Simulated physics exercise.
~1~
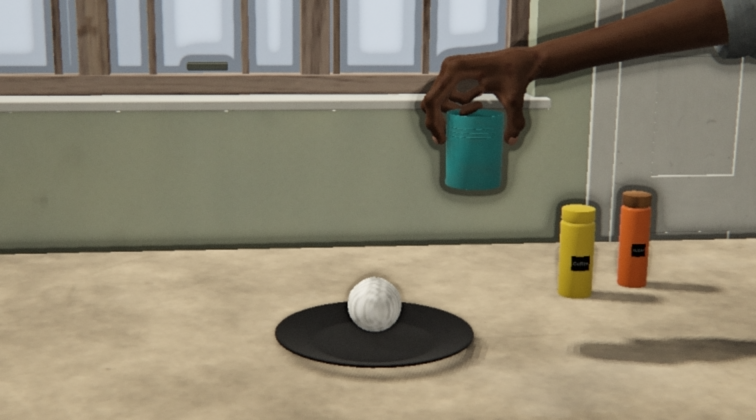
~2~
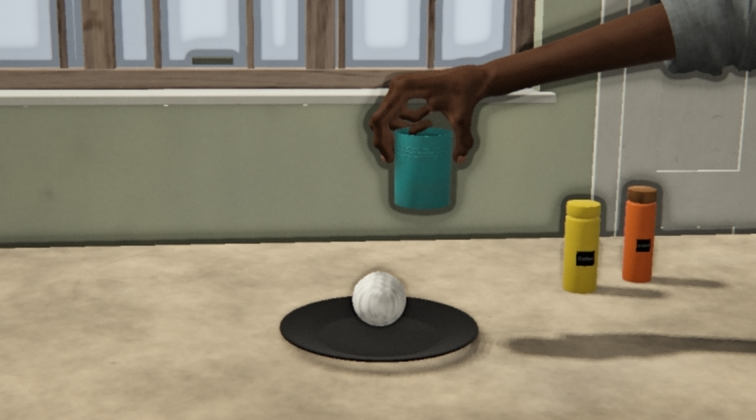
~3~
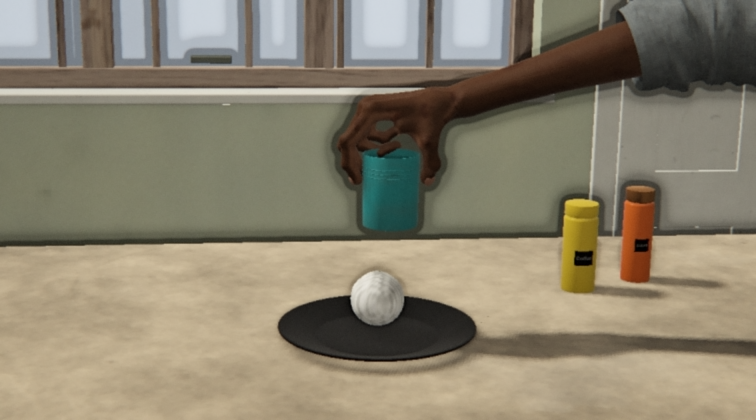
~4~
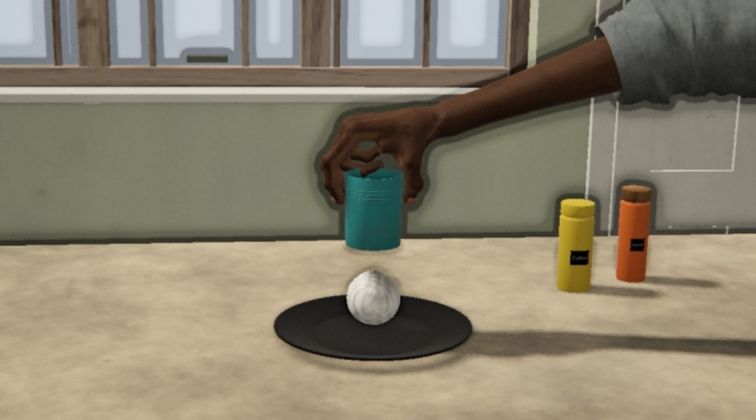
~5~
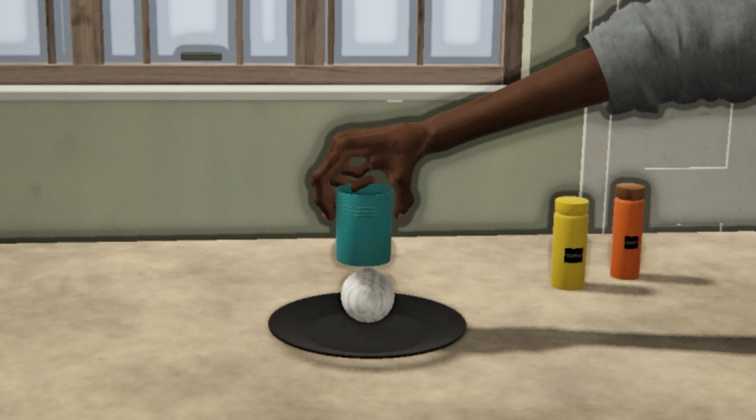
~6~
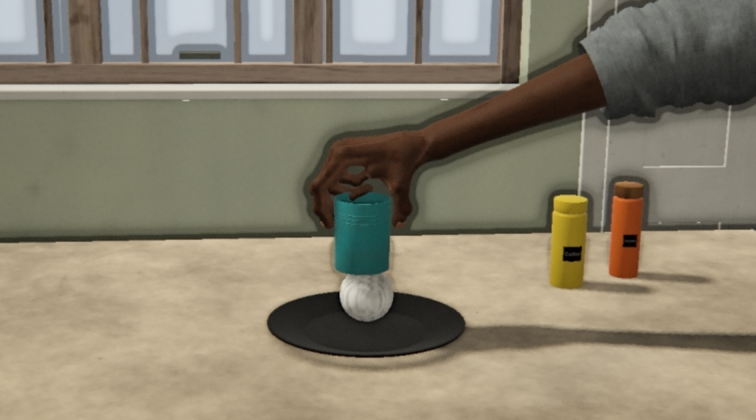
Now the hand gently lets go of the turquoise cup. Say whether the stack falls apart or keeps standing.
Watch - something tips or drops.
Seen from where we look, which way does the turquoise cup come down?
Direction of travel: Leftward.
Then, 0.50 s past the last view, turquoise cup now fallen.
Then, 0.60 s past the last view, things are still on the move.
Then, 1.60 s past the last view, nothing new.
Finally, fallen, turquoise cup; the other 4 still in place. Final places as the last picture's camera would see them, turquoise cup near (192, 305). The pile loses its balance.
